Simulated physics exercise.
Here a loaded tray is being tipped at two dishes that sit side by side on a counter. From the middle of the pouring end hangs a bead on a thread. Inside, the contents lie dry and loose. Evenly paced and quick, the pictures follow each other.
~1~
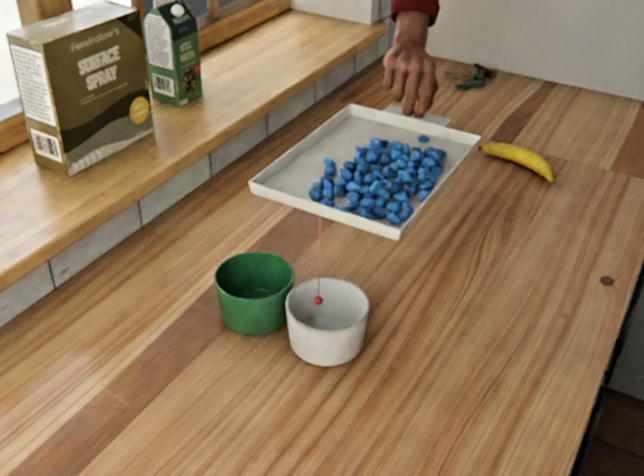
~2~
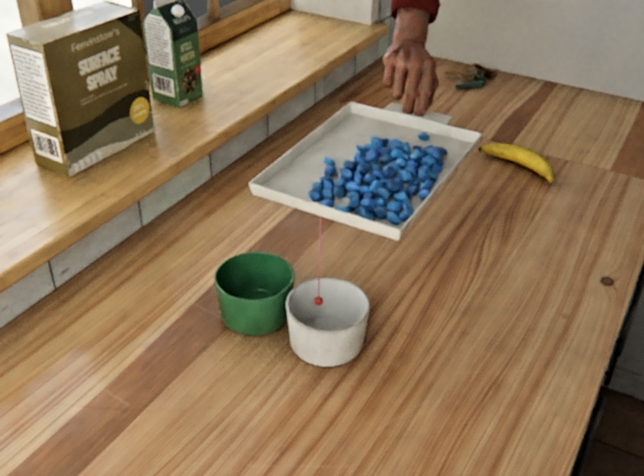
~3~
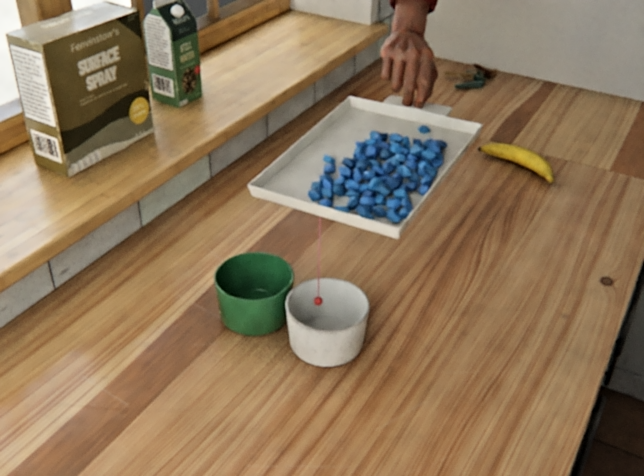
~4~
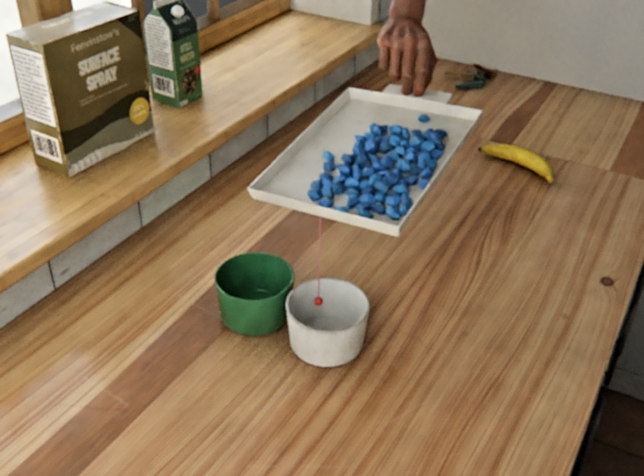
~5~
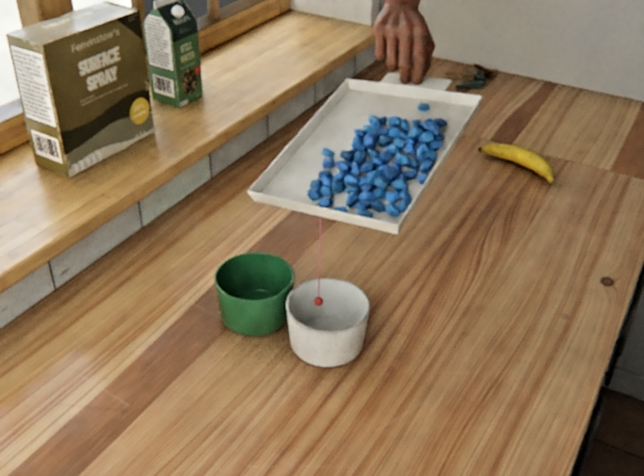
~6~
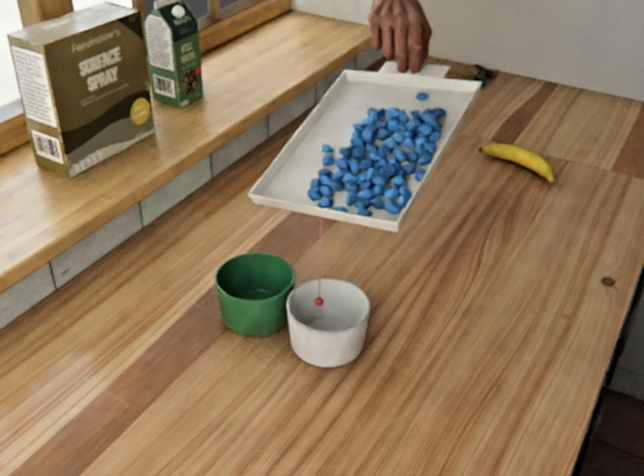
A hand gradually raises the far end of a white tray holding loose blue stones.
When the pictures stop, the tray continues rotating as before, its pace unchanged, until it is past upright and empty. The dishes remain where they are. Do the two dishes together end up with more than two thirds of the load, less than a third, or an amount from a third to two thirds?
From a third to two thirds.
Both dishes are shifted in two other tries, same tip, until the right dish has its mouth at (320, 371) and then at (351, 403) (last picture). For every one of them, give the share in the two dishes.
About 20% on the first try and 0% on the second.
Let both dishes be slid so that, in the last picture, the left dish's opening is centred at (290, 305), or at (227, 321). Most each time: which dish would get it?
Try one: The leftmost one; try two: The leftmost one.
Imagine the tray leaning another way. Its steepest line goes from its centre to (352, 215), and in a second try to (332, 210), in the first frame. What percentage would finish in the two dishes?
Well, 0 percent for one and then 0 percent for the other.
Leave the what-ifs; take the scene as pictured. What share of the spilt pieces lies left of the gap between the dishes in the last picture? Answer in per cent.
Close to 100 %.
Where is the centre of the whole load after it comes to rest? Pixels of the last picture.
Somewhere around (238, 329) in the last picture.
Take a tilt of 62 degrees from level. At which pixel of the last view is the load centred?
I'd put it at about (303, 176).
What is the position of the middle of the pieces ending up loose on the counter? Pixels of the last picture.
At about (216, 370).
Shortly afterwards, tray tipped steeply; all but a few on the tray; only a few in the left dish; a little in the air.
Next, tray tipped past a quarter turn; near a quarter on the tray; near a third in the left dish; near a third outside both; near a quarter in the air.
Some moments later, tray tipped past a quarter turn; near half in the left dish; near half outside both.
In the end, tray tipped past a quarter turn; none at all in the right dish; near half in the left dish; near half outside both.
